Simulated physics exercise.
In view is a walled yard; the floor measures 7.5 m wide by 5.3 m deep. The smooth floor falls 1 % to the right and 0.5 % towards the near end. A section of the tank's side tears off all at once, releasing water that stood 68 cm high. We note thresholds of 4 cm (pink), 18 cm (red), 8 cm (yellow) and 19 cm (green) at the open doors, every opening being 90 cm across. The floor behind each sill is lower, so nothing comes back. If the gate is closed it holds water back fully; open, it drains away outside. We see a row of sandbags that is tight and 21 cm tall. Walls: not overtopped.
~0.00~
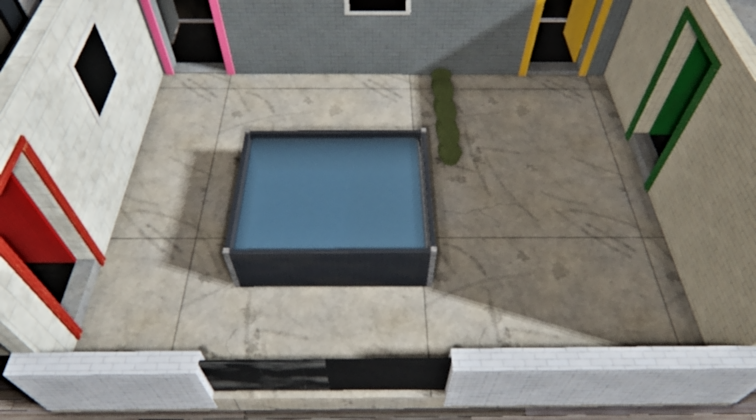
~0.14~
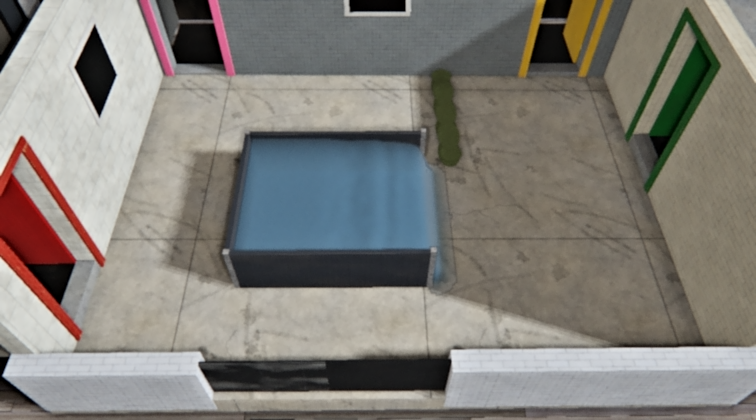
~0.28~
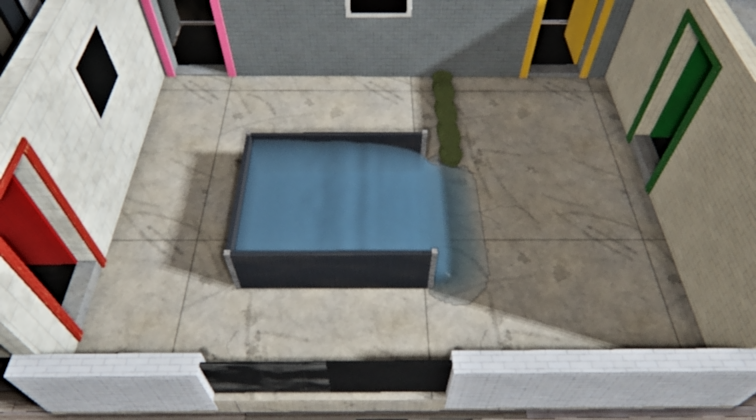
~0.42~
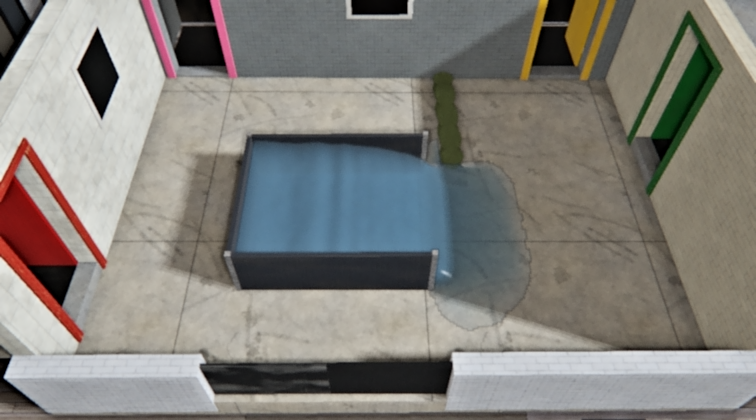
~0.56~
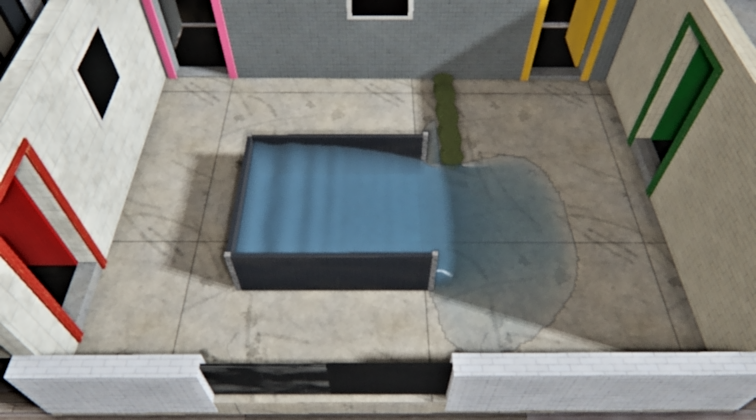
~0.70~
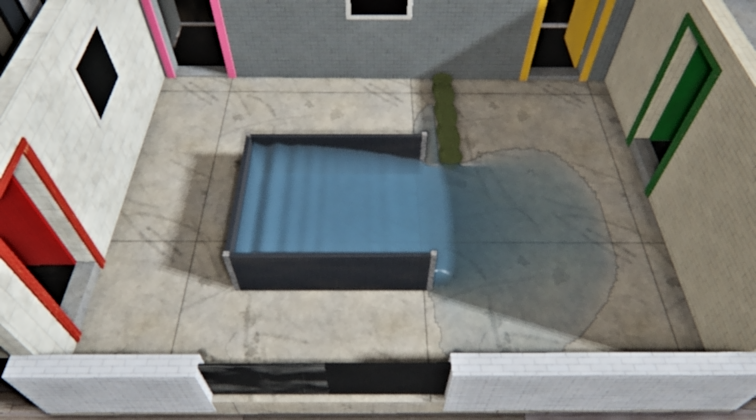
A dark-sided rectangular tank of blue water stands in a pale, stained concrete yard, seen from high above the low white near wall. A red door is on the left, pink and yellow doorways are at the back, a green one is on the right, and a mossy strip lies behind the tank's right corner. The tank's right side gives way and water pours out, fanning rightward and nearer across the floor while the surface inside ripples and lowers, the view staying nearly still.
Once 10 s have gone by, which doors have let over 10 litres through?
Taking each door: The pink door has not let over 10 litres through; the red door has not let over 10 litres through; the yellow door has let over 10 litres through; the green door has let over 10 litres through.
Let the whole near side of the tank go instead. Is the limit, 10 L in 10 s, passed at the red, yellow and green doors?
So red tops it, yellow tops it, green stays lower.
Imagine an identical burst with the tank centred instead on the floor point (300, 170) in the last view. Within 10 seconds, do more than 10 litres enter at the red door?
Well, red ends up inside the mark.
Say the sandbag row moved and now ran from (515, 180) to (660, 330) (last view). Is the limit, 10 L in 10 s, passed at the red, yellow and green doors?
With that change: Red stays within, yellow exceeds it, green stays within.
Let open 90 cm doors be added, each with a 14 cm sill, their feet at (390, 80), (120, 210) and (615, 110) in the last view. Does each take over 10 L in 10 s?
Door 1: Lower; door 2: Lower; door 3: Higher.
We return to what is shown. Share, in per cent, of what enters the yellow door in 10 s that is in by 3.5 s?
I'd put it at about 20 per cent by that point.
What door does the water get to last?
Pink.
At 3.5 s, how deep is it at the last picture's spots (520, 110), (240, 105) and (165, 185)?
Reading - approx. 4 / 0 / 0 cm.
After 1.4 s water covers 35 % of the floor and is deepest (38 cm) near (652, 218); pink door not reached, red door not reached, yellow door not reached, green door 29 cm at the sill, 3 L in.
After 2.2 s water covers 40 % of the floor and is deepest (50 cm) near (712, 380); pink door not reached, red door not reached, yellow door not reached, green door 33 cm at the sill, 39 L in.
After 3.5 s water covers 45 % of the floor and is deepest (33 cm) near (602, 83); pink door not reached, red door not reached, yellow door 21 cm at the sill, 53 L in, green door 23 cm at the sill, 92 L in.
After 6.0 s water covers 75 % of the floor and is deepest (24 cm) near (486, 82); pink door not reached, red door 14 cm at the sill, 0 L in, yellow door 18 cm at the sill, 202 L in, green door 14 cm at the sill, 101 L in.
After 10.0 s water covers 95 % of the floor and is deepest (18 cm) near (696, 380); pink door 3 cm at the sill, 0 L in, red door 7 cm at the sill, 0 L in, yellow door 8 cm at the sill, 277 L in, green door 8 cm at the sill, 101 L in.
